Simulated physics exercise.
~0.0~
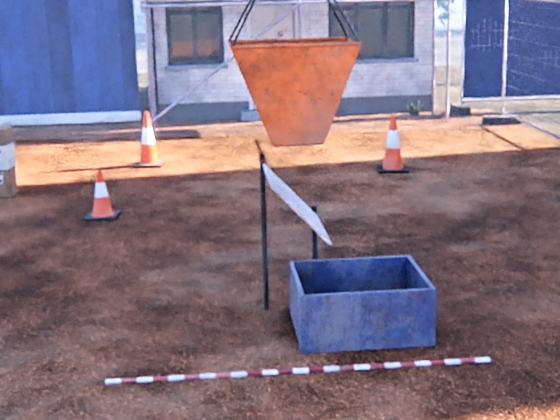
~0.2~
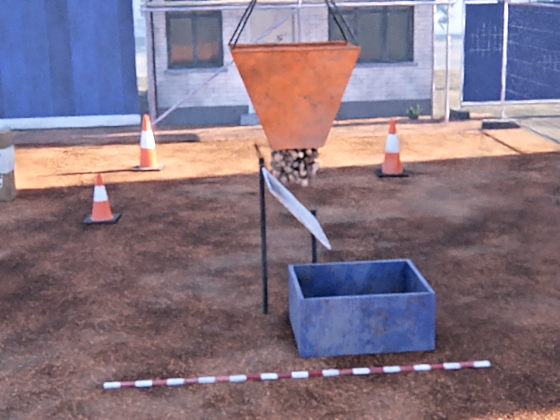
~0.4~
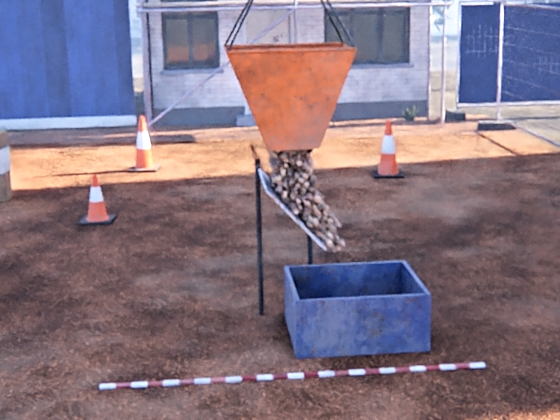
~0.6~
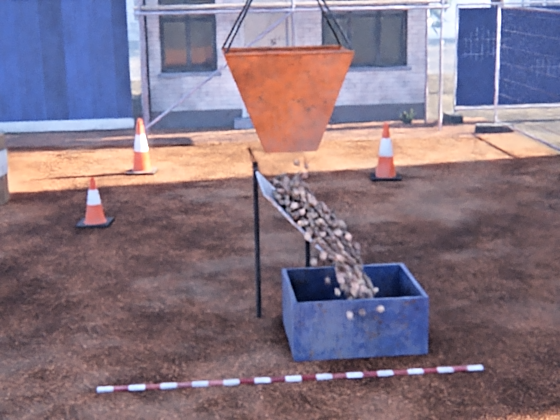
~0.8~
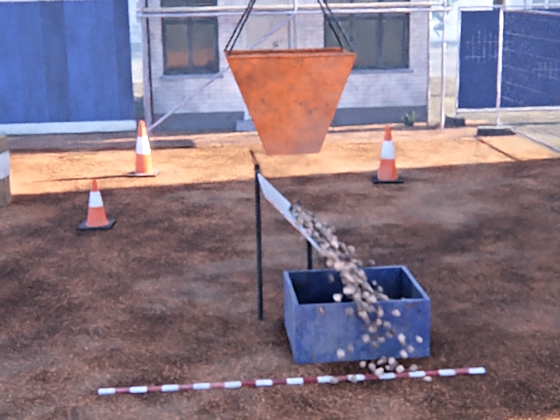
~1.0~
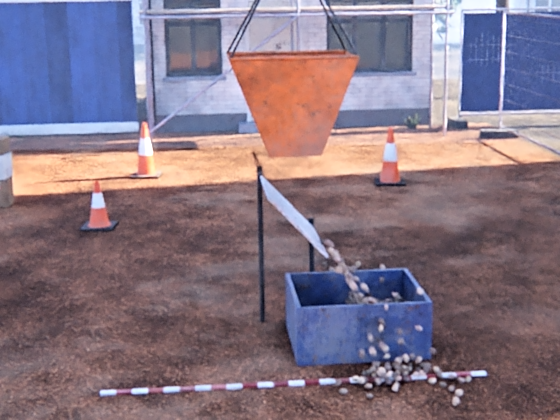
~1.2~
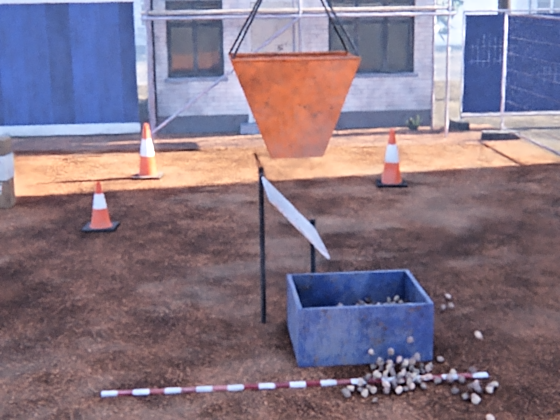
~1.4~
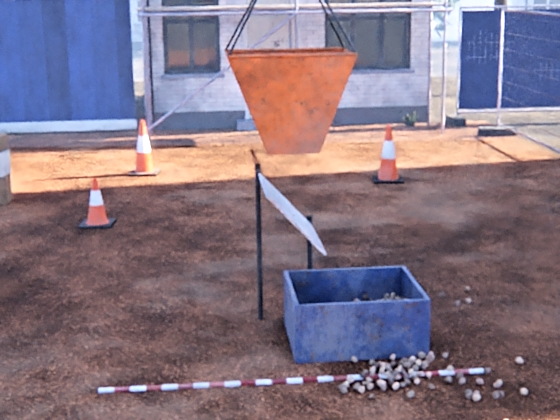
On a patch of reddish-brown ground in front of a pale building and blue panels, an orange hopper hangs above a tilted metal slide, with a blue bin below and a striped staff lying in front. Stones begin to drop from the bottom of the hopper onto the slide. They pour down it to the right and tumble toward the bin as the hopper empties. Many fall inside, while others spill past the front and scatter over the staff's right end. The last stones leave the slide, and everything settles, with most in the bin and a small pile outside.
